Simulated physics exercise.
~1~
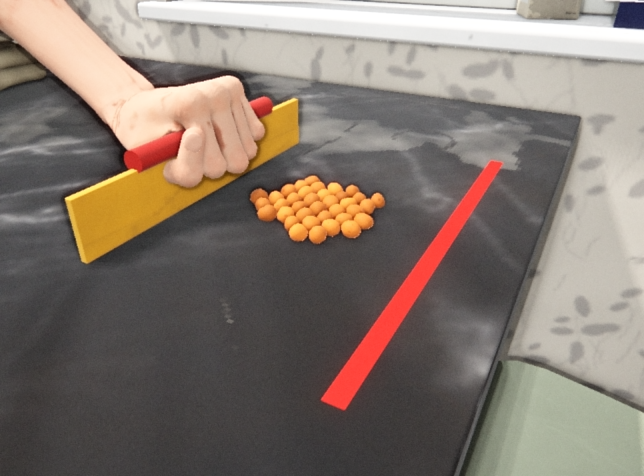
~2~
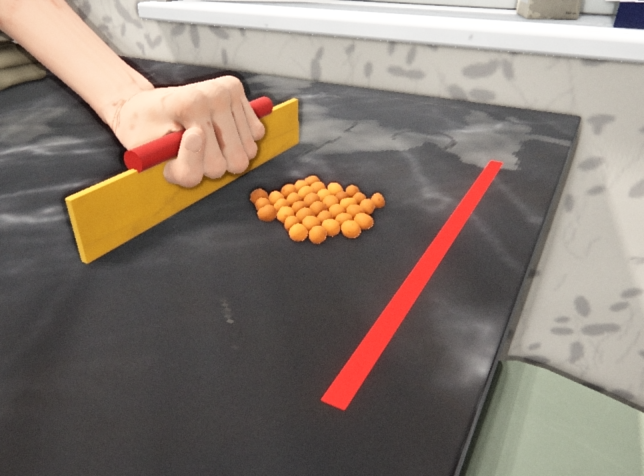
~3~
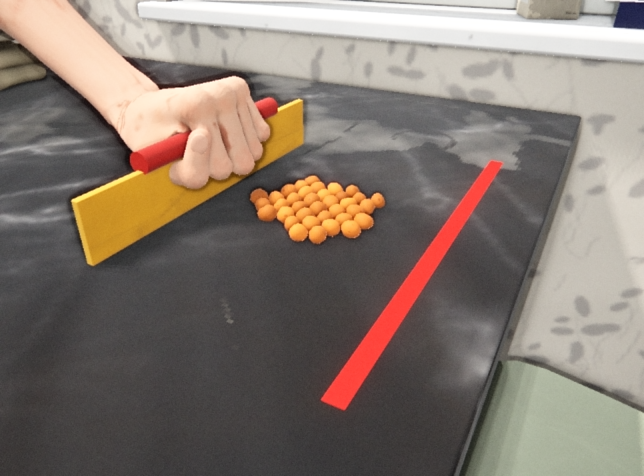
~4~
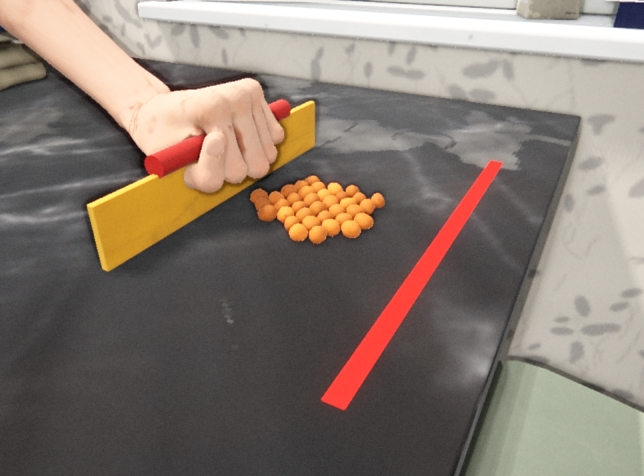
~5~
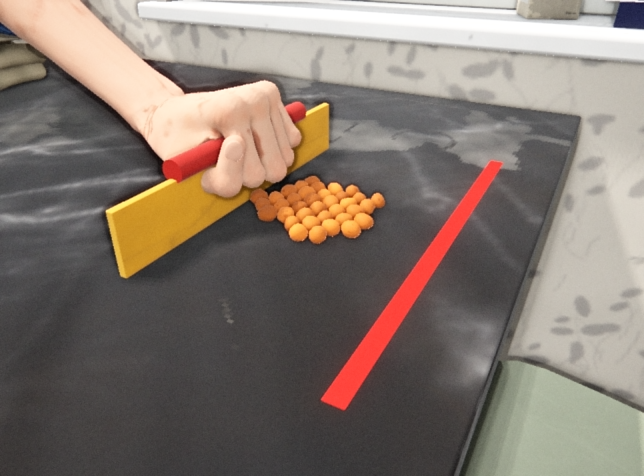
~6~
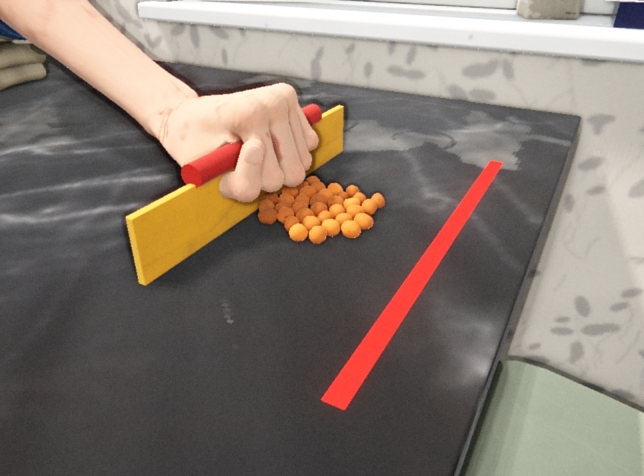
A hand slides a yellow scraper rightward until it nudges a heap of small orange balls.
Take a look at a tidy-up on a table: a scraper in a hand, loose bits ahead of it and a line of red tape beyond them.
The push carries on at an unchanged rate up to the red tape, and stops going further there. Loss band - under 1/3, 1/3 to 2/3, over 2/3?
Under 1/3.
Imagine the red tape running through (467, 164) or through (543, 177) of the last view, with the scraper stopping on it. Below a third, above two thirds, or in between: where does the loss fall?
First try: Below one third; second try: Above two thirds.
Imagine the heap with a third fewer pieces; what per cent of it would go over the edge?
Near 0 per cent of the pieces.
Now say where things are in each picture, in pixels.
Scraper at (100, 218), at rest; red tape at (493, 168), about a palm's width from the edge; edge at (528, 268); the heap at (318, 210), coated peanuts, in the first frame.
Scraper at (100, 218), at rest, in the second frame.
Scraper at (106, 220); the heap at (318, 210), in the third frame.
Scraper at (121, 225), in the fourth frame.
Scraper at (139, 231); the heap at (318, 210), in the fifth frame.
Scraper at (158, 237); red tape at (493, 168); edge at (528, 268); the heap at (319, 210), a small part pushed along, in the sixth frame.
Soon after the last picture, scraper still moving, near (357, 166); heap all on the table, its front near (452, 216).
A little later, scraper stopped at the red tape; heap a stray few over the edge.
Later still, scraper stopped at the red tape; heap a small part over the edge.
At rest, scraper stopped at the red tape; heap a small part over the edge.
